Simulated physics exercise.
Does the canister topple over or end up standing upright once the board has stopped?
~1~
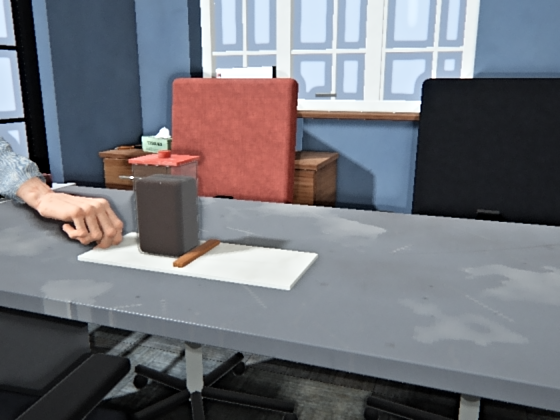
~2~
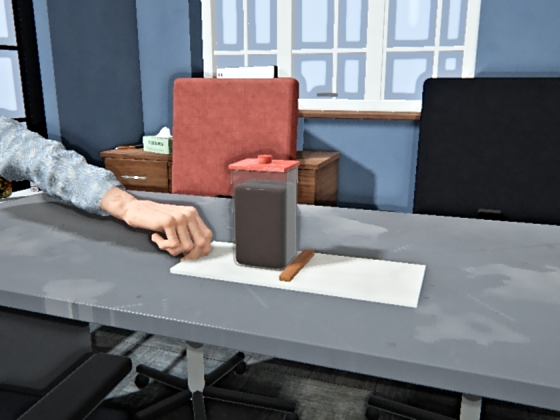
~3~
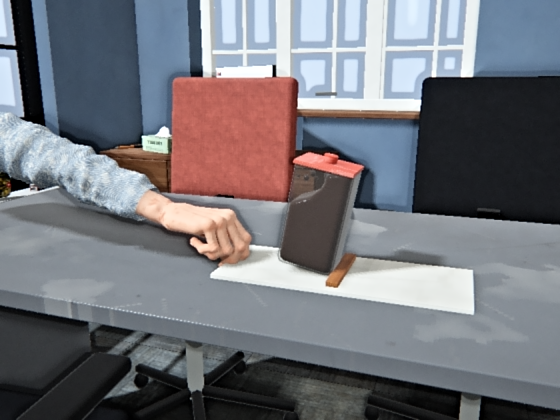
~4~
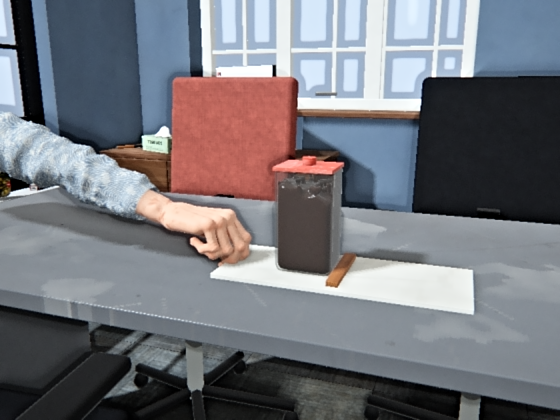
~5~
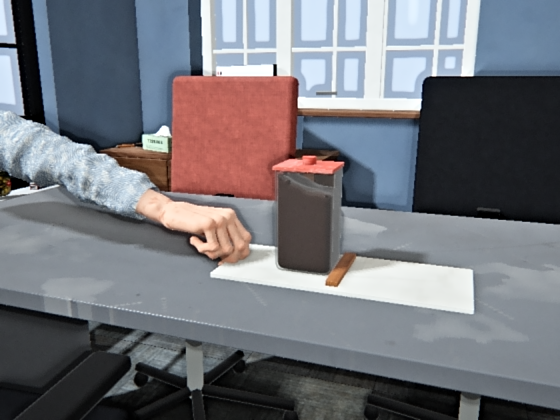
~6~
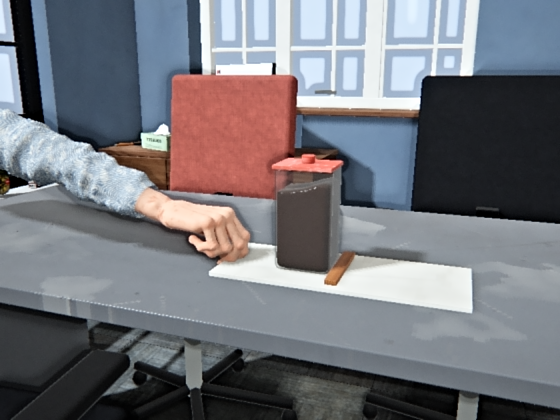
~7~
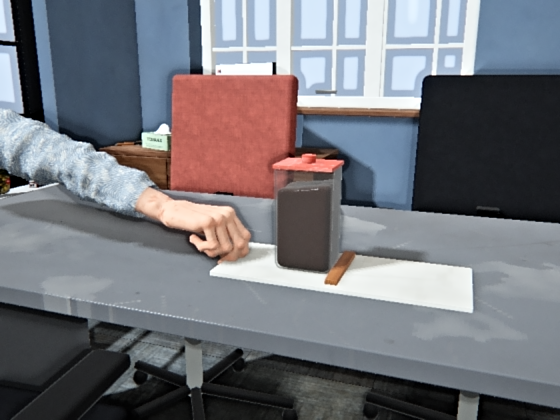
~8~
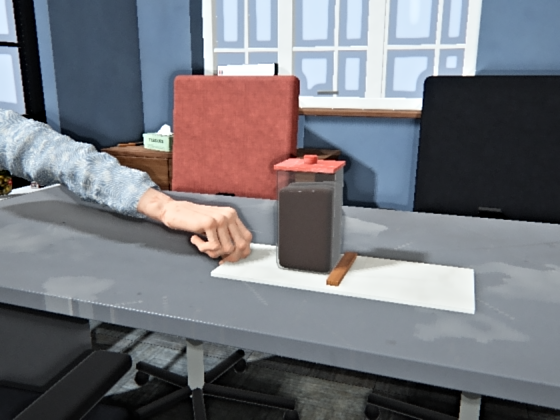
It ends up standing upright. It leans to the right over the wooden strip, then drops back onto its base and stays there.
In this clip, a hand slides a white board to the right along a grey table, carrying a clear, red-capped canister of dark liquid beside a wooden strip. As the board stops, the canister tips right, then rocks back and stays upright while the liquid sloshes and settles.
